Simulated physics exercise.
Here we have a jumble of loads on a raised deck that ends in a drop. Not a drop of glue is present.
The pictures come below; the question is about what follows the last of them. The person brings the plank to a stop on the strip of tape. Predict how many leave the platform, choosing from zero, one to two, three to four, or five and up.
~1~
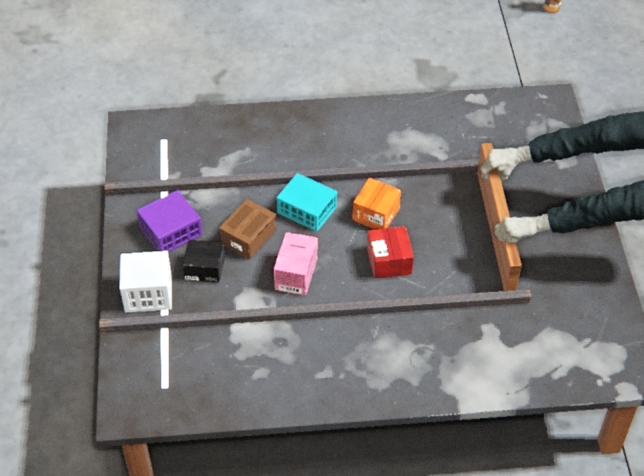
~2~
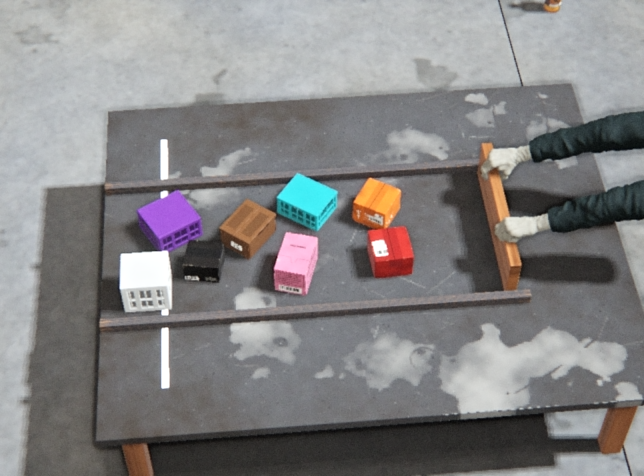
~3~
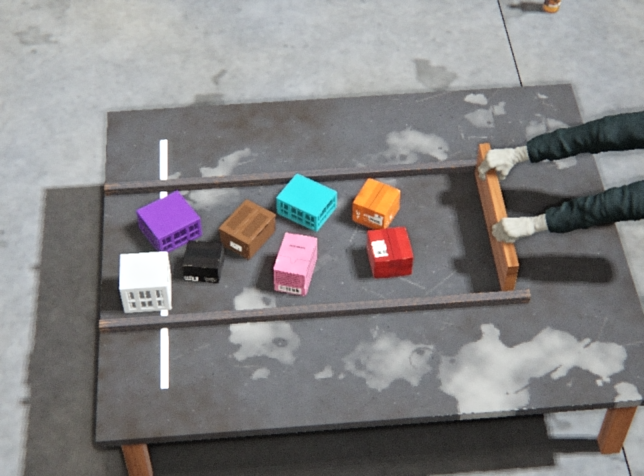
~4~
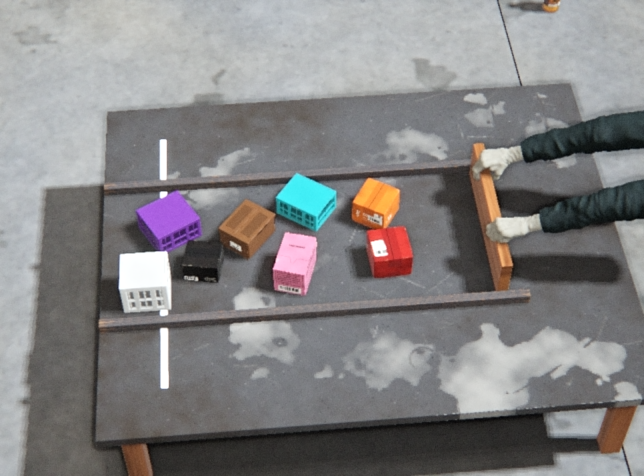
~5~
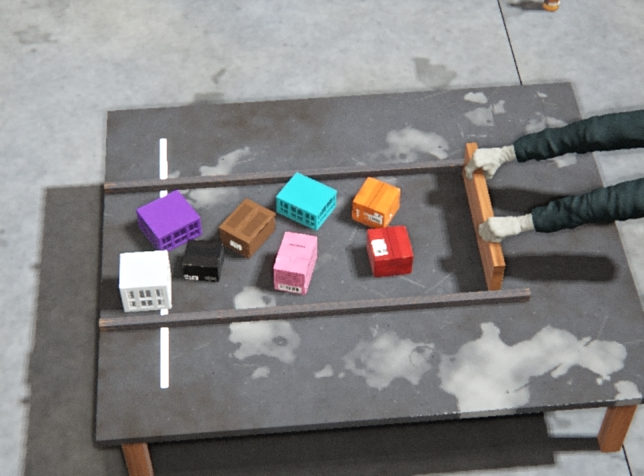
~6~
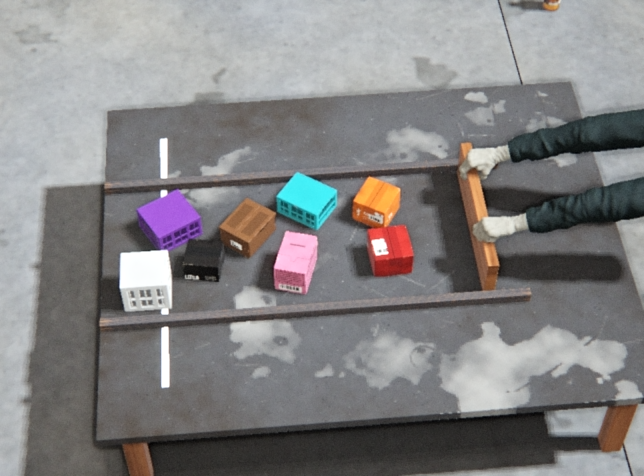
The count is three to four.
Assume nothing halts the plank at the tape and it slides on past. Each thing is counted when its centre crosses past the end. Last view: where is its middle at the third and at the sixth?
The middle is near (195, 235) first and near (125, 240) after.
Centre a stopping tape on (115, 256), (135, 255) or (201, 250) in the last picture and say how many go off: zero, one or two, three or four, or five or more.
One after the other, the answers are five or more; five or over; either one or two.
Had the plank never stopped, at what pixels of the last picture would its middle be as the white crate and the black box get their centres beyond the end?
First one: Around (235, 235). Other one: Around (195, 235).
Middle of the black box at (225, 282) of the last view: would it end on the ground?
Placed there, the black box ends up below.
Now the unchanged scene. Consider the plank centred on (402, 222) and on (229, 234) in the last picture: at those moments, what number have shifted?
The number moved is 2 and then 8.
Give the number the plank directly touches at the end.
2.
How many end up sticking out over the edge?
It would come to 2.
A little later, none off yet; white crate at rest near (146, 281); purple crate at rest near (170, 222); black box at rest near (204, 260).
Next, none off yet; white crate shifted a little near (138, 284); purple crate shifted a little near (156, 219); black box shifted about its own width near (180, 273).
When it is over, the number that fall off is three or four; down, brown tote, black box, purple crate and white crate.
